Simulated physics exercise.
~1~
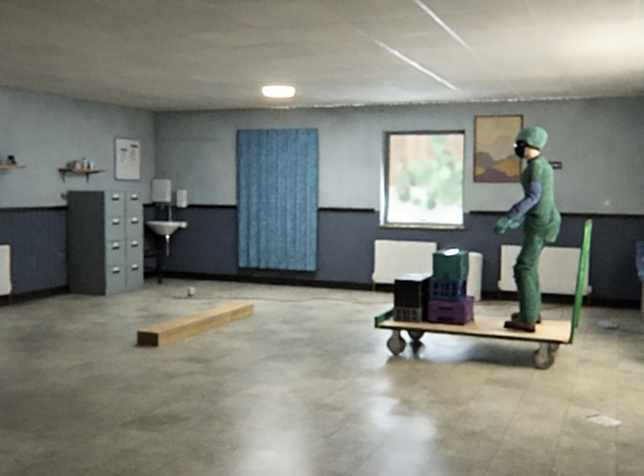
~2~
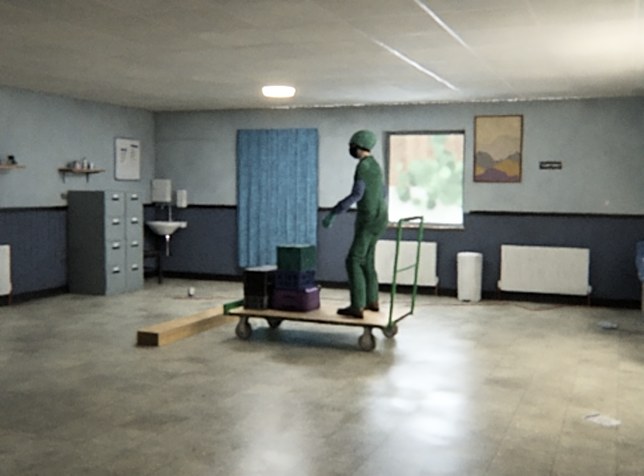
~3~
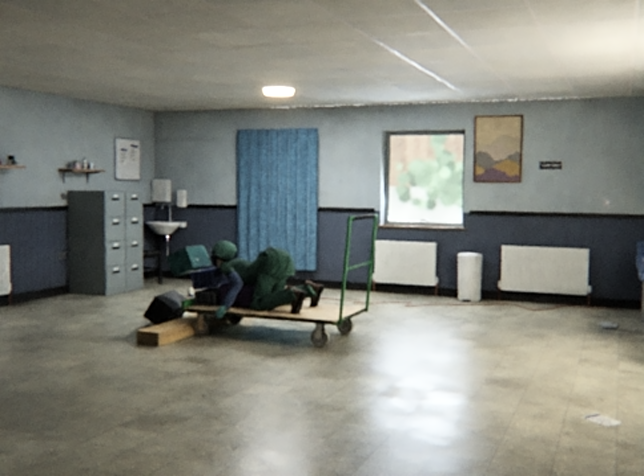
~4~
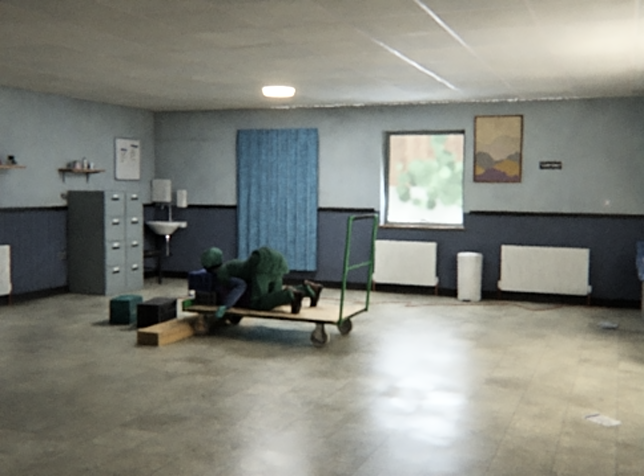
In a plain room with a blue curtain, a filing cabinet and a window, a figure in green stands on a flat cart stacked with crates and parcels. The cart rolls left toward a low wooden kerb lying on the floor. It stops at the kerb, and the figure pitches forward onto the deck as the load slides and tumbles ahead. The teal parcel and black crate go over the front edge and land on the floor beyond the kerb. The figure ends slumped face down on the deck, with the blue crate still aboard.
